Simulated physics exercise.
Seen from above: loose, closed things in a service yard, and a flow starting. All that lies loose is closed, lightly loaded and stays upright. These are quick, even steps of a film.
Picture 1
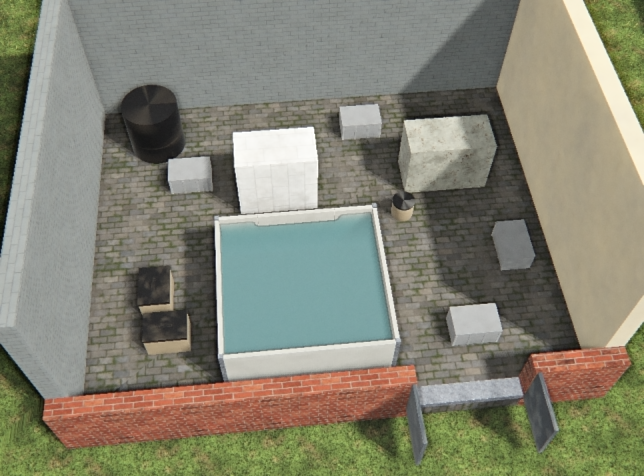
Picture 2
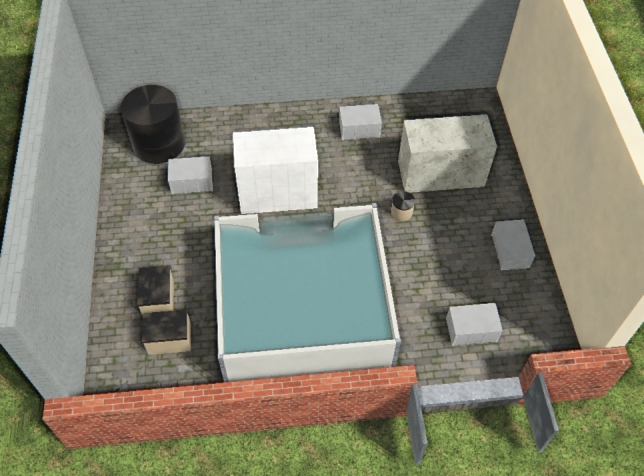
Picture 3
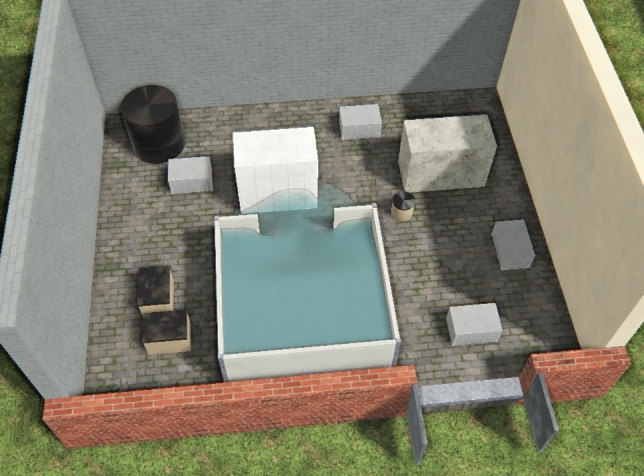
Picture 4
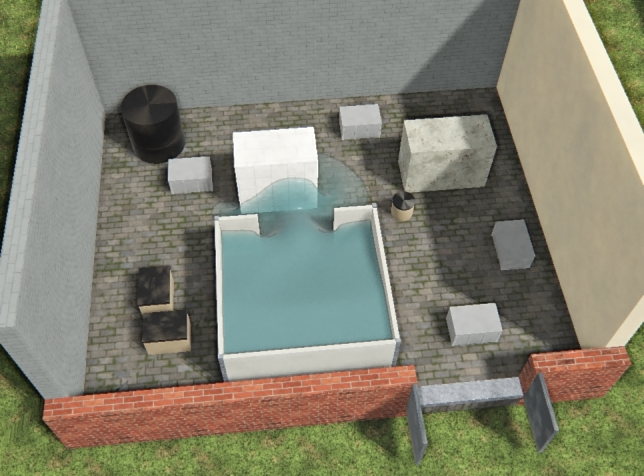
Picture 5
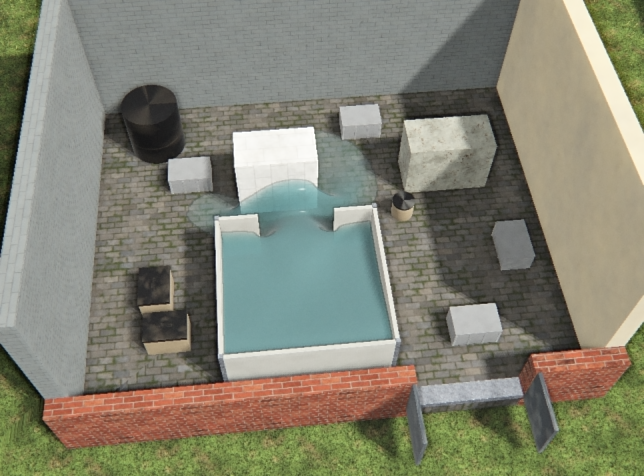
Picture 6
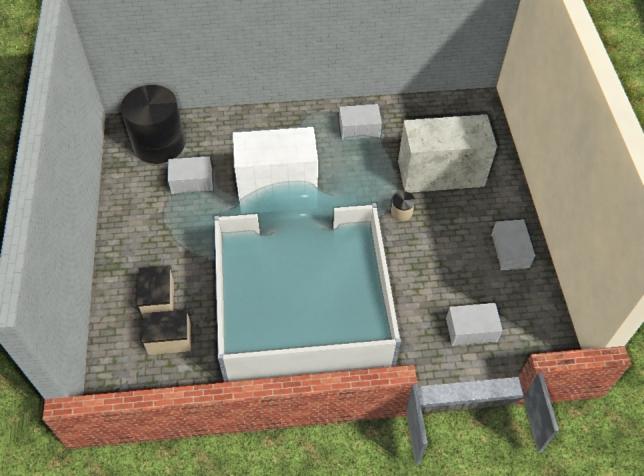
Water pouring through a gap in a white tank's back wall, spreading around a white block across a paved, walled yard.
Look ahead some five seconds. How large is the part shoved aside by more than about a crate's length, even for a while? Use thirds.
Share: At least two thirds.
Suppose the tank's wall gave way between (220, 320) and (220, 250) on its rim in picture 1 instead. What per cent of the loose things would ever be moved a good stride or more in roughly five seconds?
I make it 50 per cent.
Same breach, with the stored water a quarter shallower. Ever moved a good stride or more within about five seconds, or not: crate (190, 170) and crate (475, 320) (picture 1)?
As listed: Under that, no.
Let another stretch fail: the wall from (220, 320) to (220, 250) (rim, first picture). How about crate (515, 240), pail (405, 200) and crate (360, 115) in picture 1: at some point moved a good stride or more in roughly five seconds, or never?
As listed: Under that, less than that, shifted that much.
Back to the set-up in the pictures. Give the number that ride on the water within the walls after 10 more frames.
2 of them.
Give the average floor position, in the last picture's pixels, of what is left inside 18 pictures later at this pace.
At about (358, 264).
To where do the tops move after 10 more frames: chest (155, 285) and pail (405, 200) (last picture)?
Close to (113, 321) and (530, 218).
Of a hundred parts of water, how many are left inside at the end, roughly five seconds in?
About 100 per cent.
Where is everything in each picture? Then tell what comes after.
In the first picture, a pail is out of sight; a crate at (360, 115) rests on the ground; 0 of 8 have shifted.
In the second picture, a pail is out of sight; a crate at (360, 115), on the bottom; 0 of 8 have shifted.
In the third picture, a pail is out of sight; a crate at (360, 115), on the bottom; 0 of 8 have shifted.
In the fourth picture, a pail is out of sight; a crate at (360, 115) rests on the ground; 0 of 8 have shifted.
In the fifth picture, a pail is out of sight; a crate at (360, 115), on the bottom; 0 of 8 have shifted.
In the sixth picture, a pail is out of sight; a crate at (360, 115), on the bottom; 0 of 8 have shifted.
A moment on, 0 of 8 are well off their spots; 0 afloat.
Next, 3 of 8 are well off their spots; 2 afloat.
Later, 4 of 8 are well off their spots; 4 afloat.
In the end, 6 of 8 are well off their spots, and 6 have been at some point; 7 afloat.
